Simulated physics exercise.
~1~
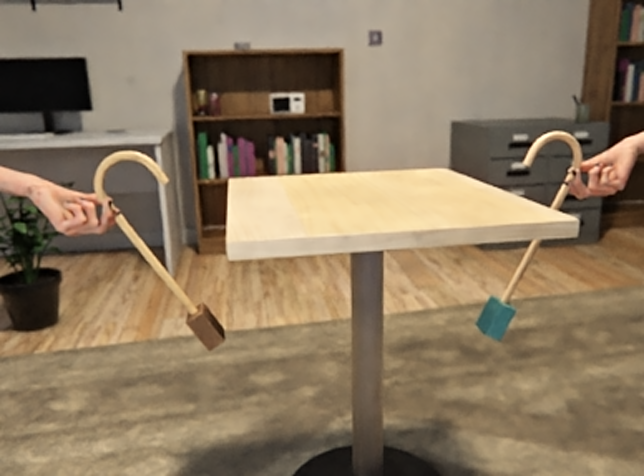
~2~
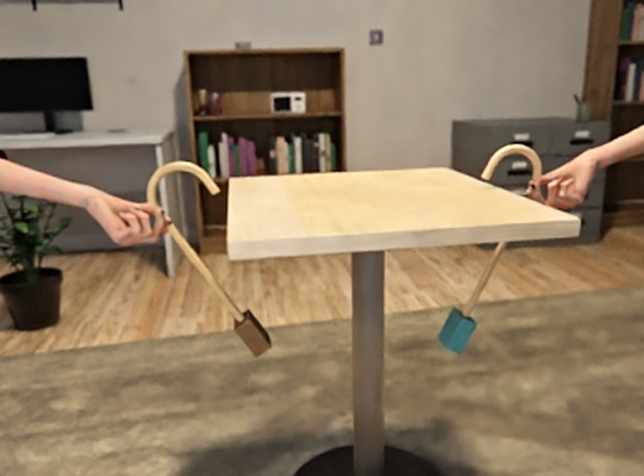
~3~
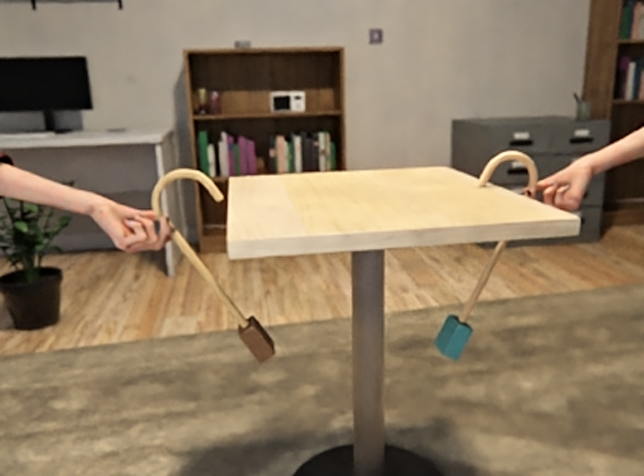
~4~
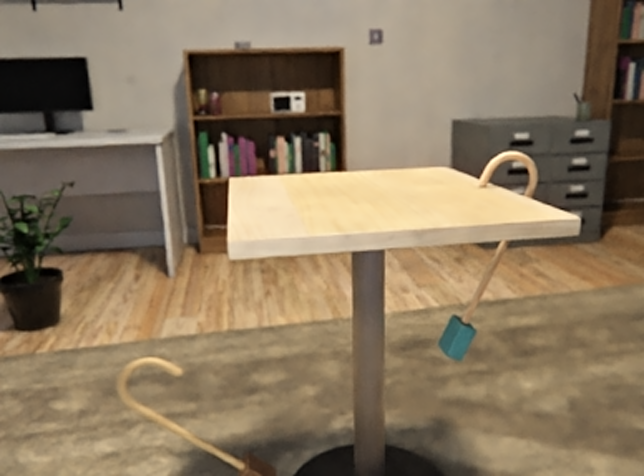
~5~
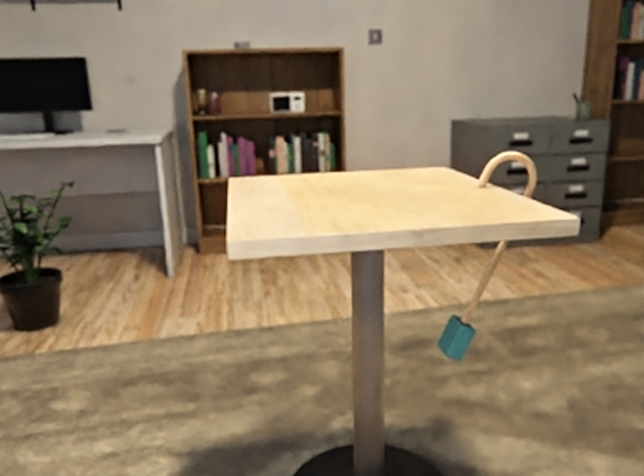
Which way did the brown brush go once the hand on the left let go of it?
The brown brush went down, dropping beside the table toward the floor.
